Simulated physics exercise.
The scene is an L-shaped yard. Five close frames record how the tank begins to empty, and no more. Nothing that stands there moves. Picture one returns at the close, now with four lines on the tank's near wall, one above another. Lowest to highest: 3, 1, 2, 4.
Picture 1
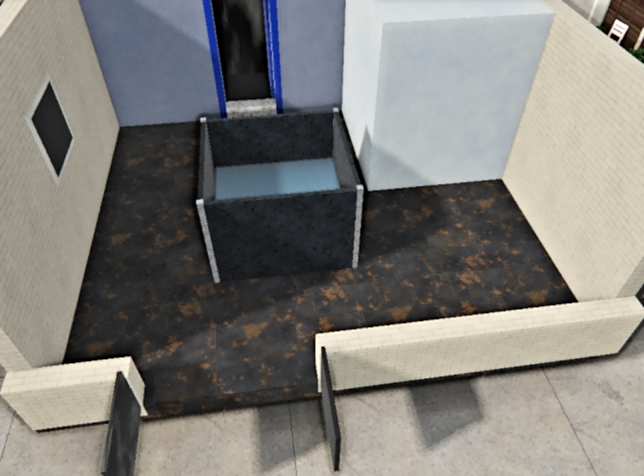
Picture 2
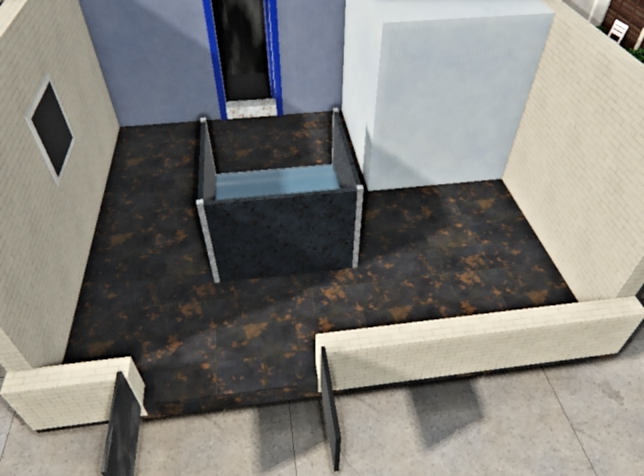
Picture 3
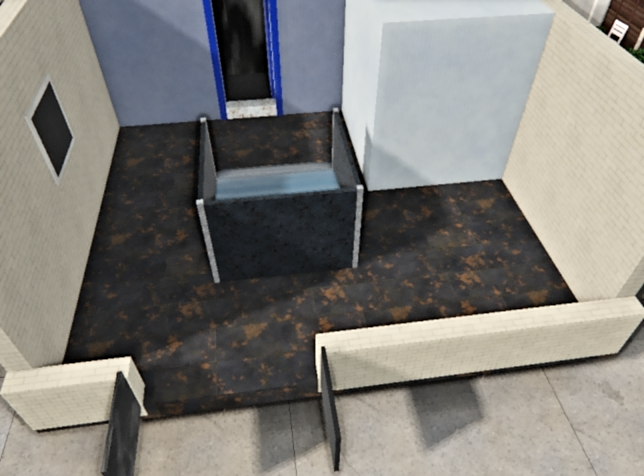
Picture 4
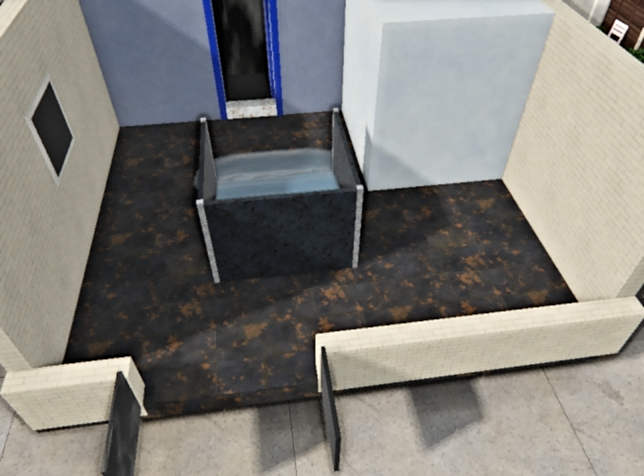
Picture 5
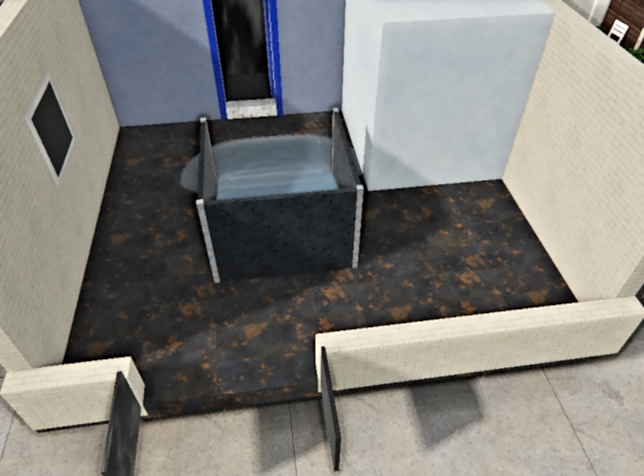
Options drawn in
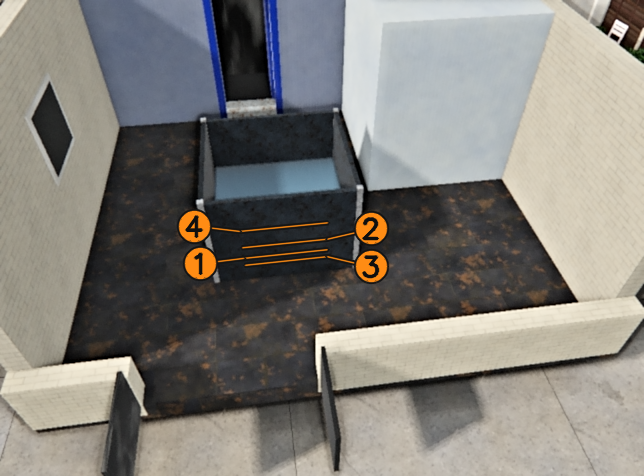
At first, pale blue water sits in a dark, low-walled tank before a blue-framed doorway, but the tank's back wall disappears. The water then slips out through the open back and widens across the dark, rust-flecked floor, spreading past the tank's left side, while everything else stays still.
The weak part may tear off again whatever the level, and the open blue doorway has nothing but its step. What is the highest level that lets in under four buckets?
Use level 1.
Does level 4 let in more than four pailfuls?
Yes.
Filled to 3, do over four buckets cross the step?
No, that is safe.
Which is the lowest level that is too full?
That would be 2.
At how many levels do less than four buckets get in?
Two of the four.
In orange, 1 at (286, 254); 2 at (285, 243); 3 at (286, 260); 4 at (284, 227); from the bottom up 3, 1, 2, 4.
For level 1, a splash gets over, under a bucket.
For level 2, about 8 bucketfuls get in.
For level 3, nothing gets over.
For level 4, dozens of bucketfuls pour in.
